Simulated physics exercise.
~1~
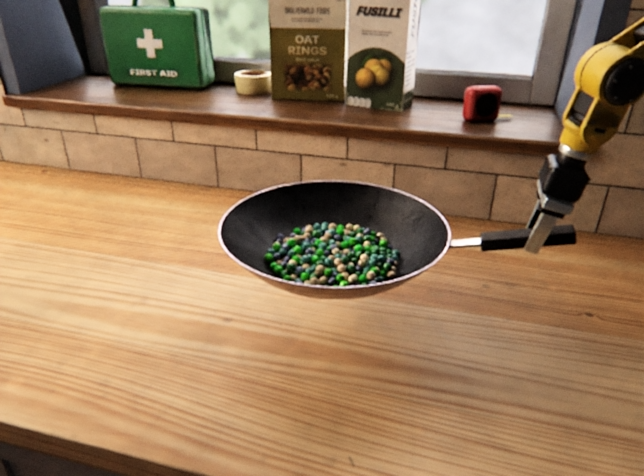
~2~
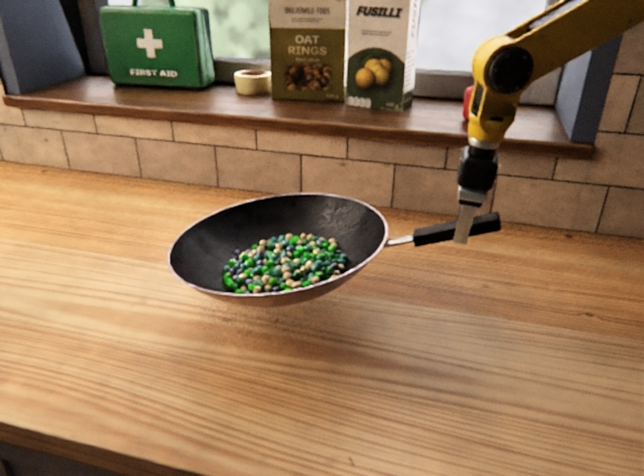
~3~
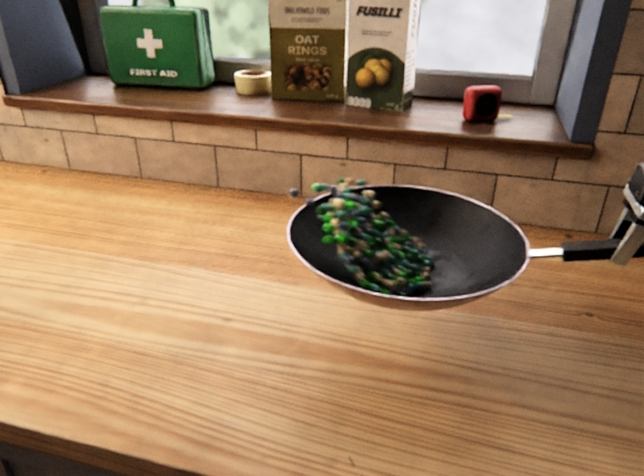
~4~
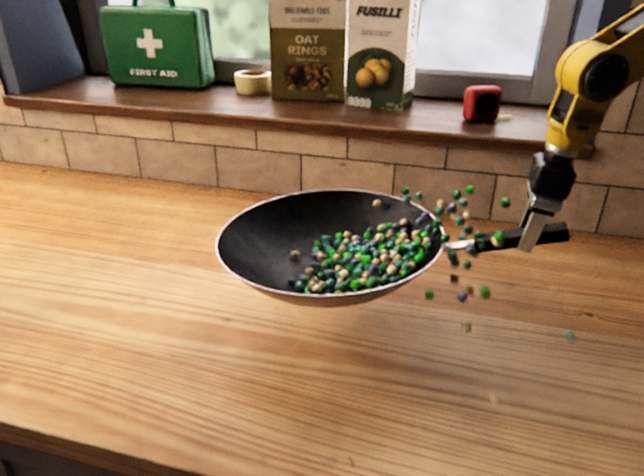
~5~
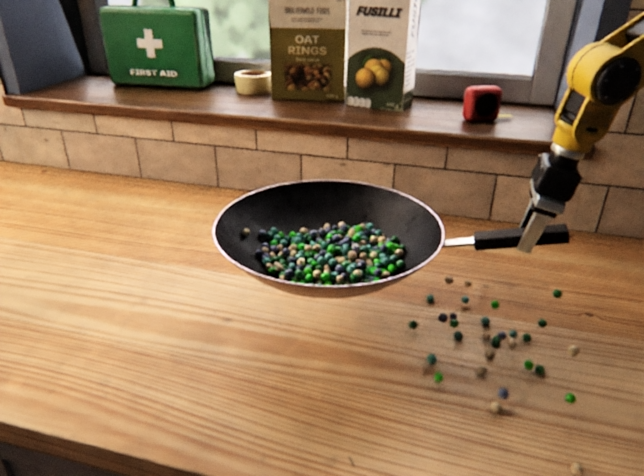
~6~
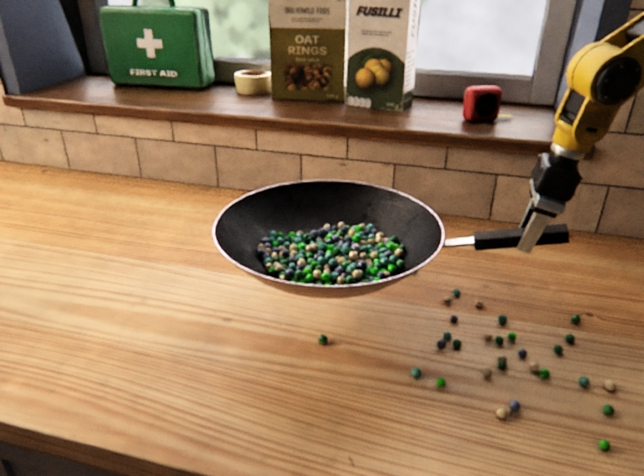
Robot arm jerking a wok of colourful round sweets left, right and left again, spilling some onto the wooden counter, most staying in.
